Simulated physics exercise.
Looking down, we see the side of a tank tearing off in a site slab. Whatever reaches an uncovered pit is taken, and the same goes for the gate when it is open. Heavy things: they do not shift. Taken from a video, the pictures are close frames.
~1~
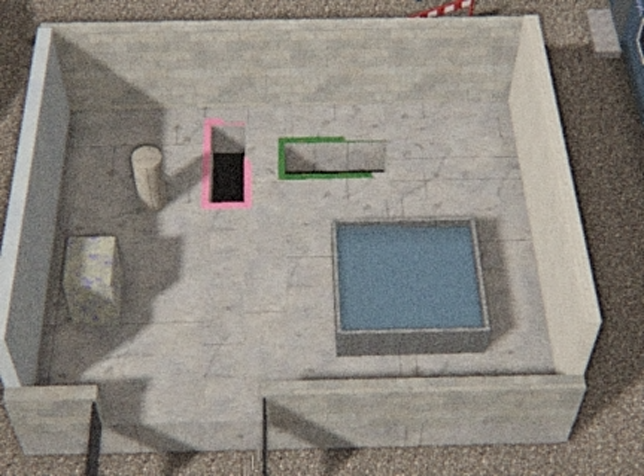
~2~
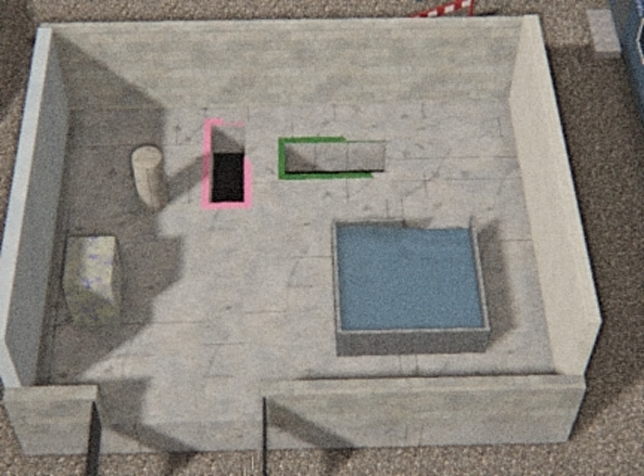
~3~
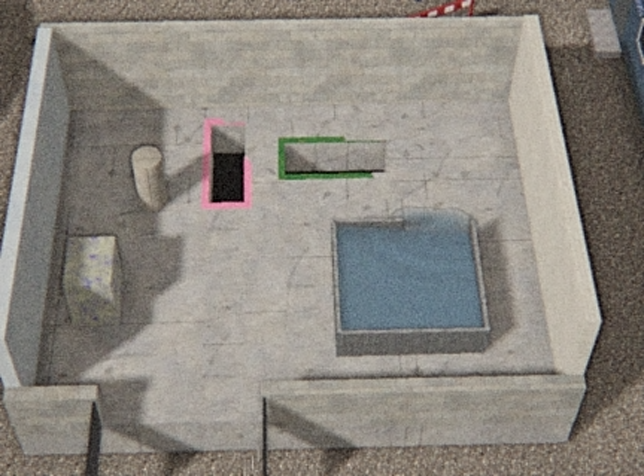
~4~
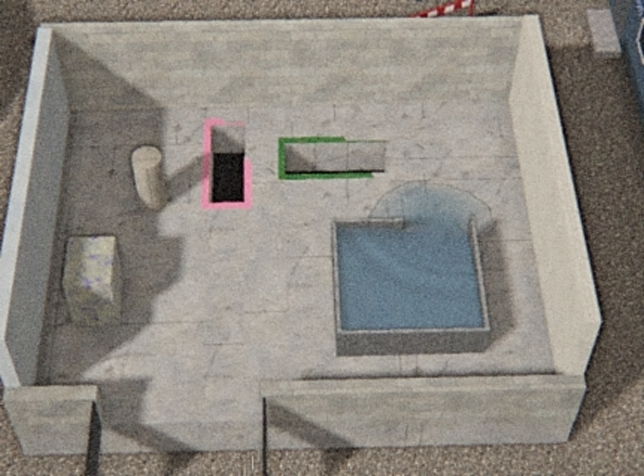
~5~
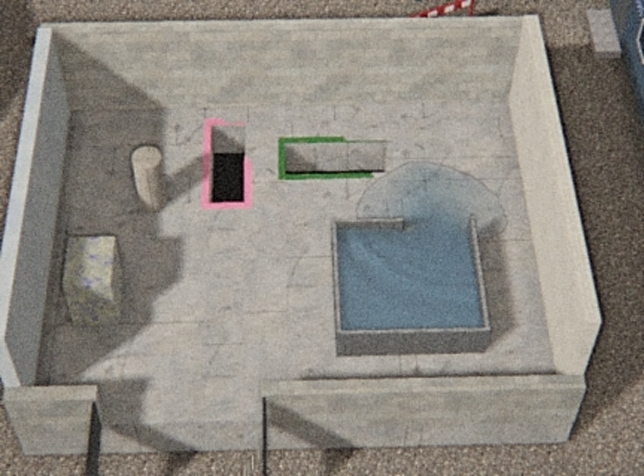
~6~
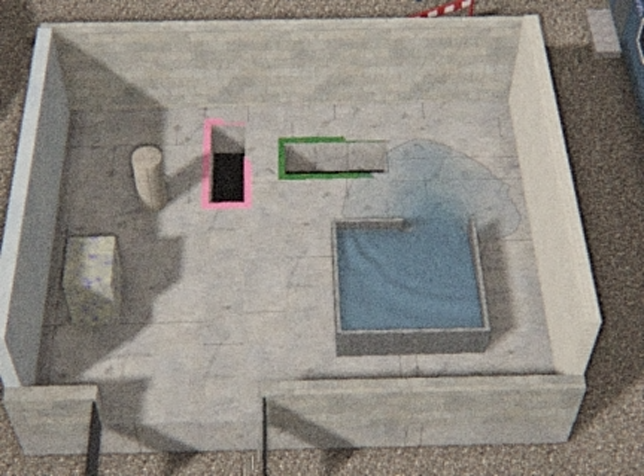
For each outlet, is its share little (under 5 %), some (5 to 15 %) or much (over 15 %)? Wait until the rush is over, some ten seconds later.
Shares: The gate gets little; the green pit gets much; the pink pit gets some.
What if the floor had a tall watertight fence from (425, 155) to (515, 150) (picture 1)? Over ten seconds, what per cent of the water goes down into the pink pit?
Pink: About 4 %.
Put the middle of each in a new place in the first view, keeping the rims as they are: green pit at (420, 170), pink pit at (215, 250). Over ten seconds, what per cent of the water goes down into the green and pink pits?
Per cent, approx.: Green 60, pink 0.
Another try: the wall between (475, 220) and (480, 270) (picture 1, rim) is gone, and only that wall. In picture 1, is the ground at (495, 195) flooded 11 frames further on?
At that place: Wet.
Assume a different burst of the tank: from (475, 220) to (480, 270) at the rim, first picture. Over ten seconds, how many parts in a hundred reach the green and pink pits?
Green: 15 percent; pink: 8 percent.
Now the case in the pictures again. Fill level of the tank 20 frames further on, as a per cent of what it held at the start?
Around 50 percent.
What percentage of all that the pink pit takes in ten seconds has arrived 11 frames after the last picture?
Roughly 0 percent.
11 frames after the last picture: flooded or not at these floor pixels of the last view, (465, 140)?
Result recorded: Waterlogged.
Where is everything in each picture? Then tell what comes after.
In the first frame, the tank at (408, 276) is whole and still.
In the second frame, water pours out on the tank's far side and has run to a hidden place.
In the third frame, the front is at (400, 213), out from the gap on the tank's far side.
In the fourth frame, the front is at (407, 187), out from the gap on the tank's far side.
In the fifth frame, water pours out on the tank's far side and has run to (409, 166).
In the sixth frame, water pours out on the tank's far side and has run to (413, 144).
A moment on, water covers 20 % of the floor; the gate 0 %, the green pit 2 %, the pink pit 0 %.
Next, water covers 20 % of the floor; the gate 0 %, the green pit 4 %, the pink pit 0 %.
Then, water covers 25 % of the floor; the gate 0 %, the green pit 9 %, the pink pit 1 %.
Later, water covers 35 % of the floor; the gate 0 %, the green pit 24 %, the pink pit 5 %.
In the end, water covers 45 % of the floor; the gate 0 %, the green pit 38 %, the pink pit 10 %.
